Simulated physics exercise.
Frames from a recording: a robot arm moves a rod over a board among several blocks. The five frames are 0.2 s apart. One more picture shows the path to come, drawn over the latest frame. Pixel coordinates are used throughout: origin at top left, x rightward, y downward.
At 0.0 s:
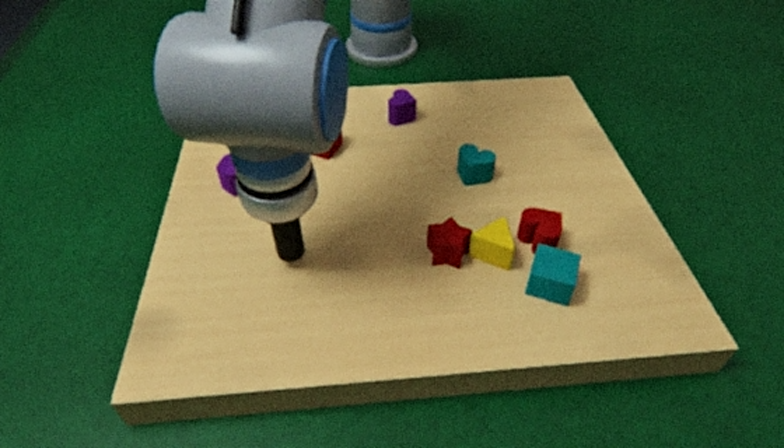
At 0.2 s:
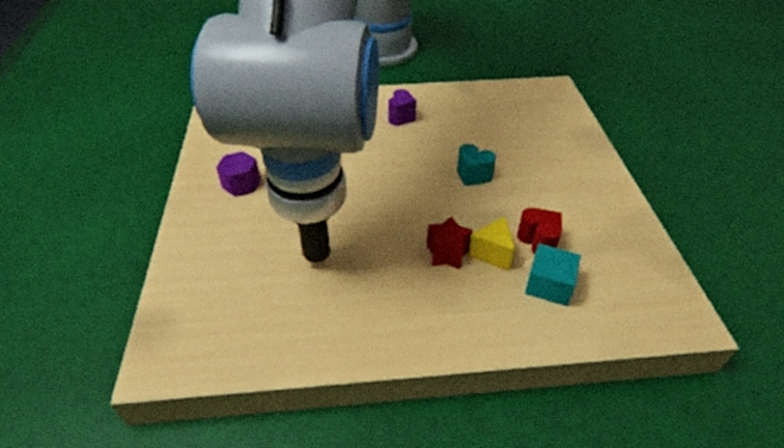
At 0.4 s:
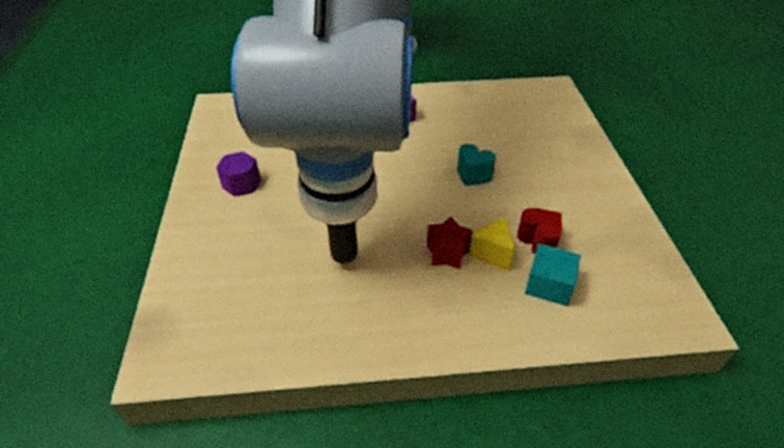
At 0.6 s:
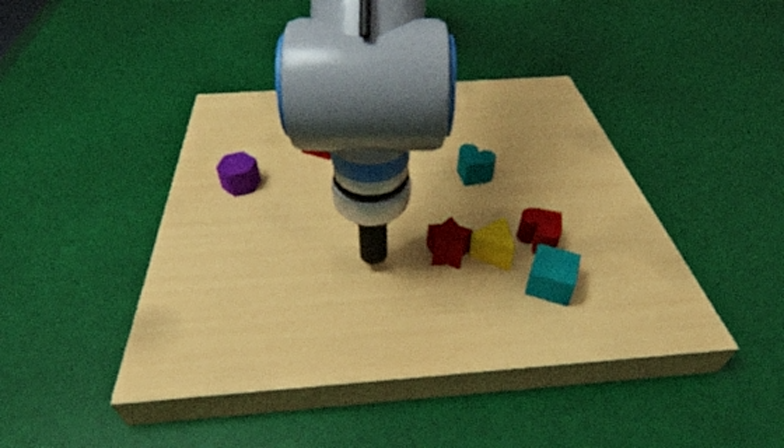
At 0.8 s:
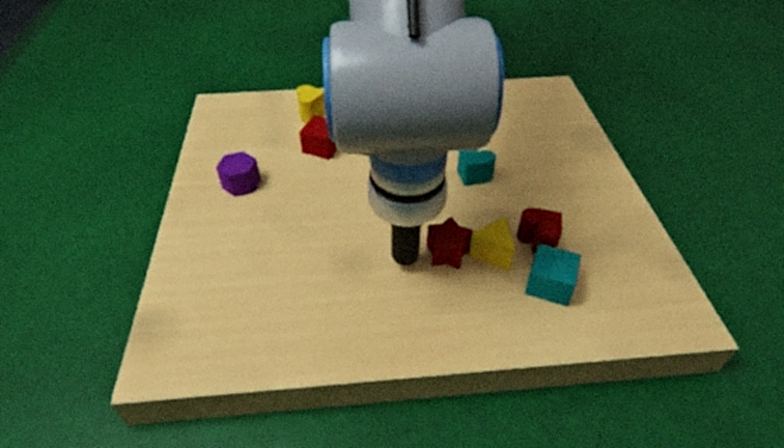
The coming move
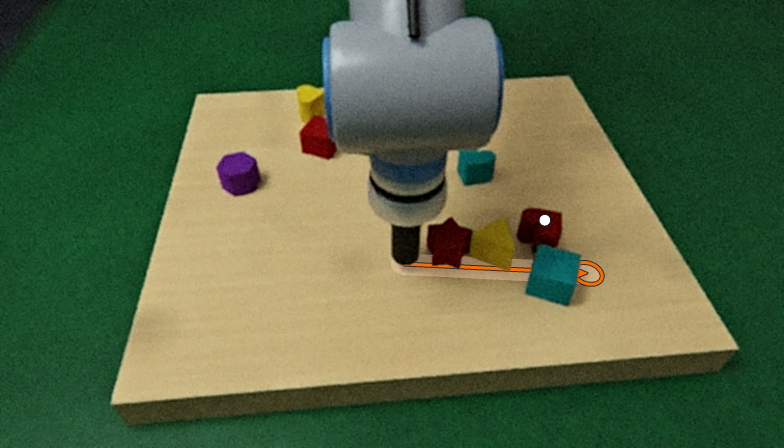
A robot arm moves its black rod rightward across the board, nearing the red star block.
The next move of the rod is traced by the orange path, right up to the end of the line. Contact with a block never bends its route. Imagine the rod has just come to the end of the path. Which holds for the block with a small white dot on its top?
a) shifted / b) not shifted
a
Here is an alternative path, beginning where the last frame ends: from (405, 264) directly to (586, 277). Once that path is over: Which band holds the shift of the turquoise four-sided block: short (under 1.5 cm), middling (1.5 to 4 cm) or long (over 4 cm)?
Its displacement is above 4 cm.
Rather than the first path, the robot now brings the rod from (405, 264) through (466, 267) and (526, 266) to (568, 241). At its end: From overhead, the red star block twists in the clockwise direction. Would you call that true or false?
My answer: False.
The line goes from (405, 264) directly to (588, 273); the dot is on the red heart-shaped block.
On the path given first. One third of the way, rod (467, 258); red star block (472, 224), turned 70° anticlockwise; yellow triangular piece (512, 225), turned 40° clockwise; red heart-shaped block (550, 219), turned 15° clockwise.
Two thirds of the way, rod (529, 261); red star block (475, 224), turned 85° anticlockwise; yellow triangular piece (523, 223); red heart-shaped block (551, 215), turned 35° clockwise; turquoise four-sided block (566, 267).
At the end, rod (591, 264); red star block (475, 224), turned 85° anticlockwise; yellow triangular piece (523, 223); red heart-shaped block (551, 215), turned 35° clockwise; turquoise four-sided block (602, 281), turned 70° clockwise.
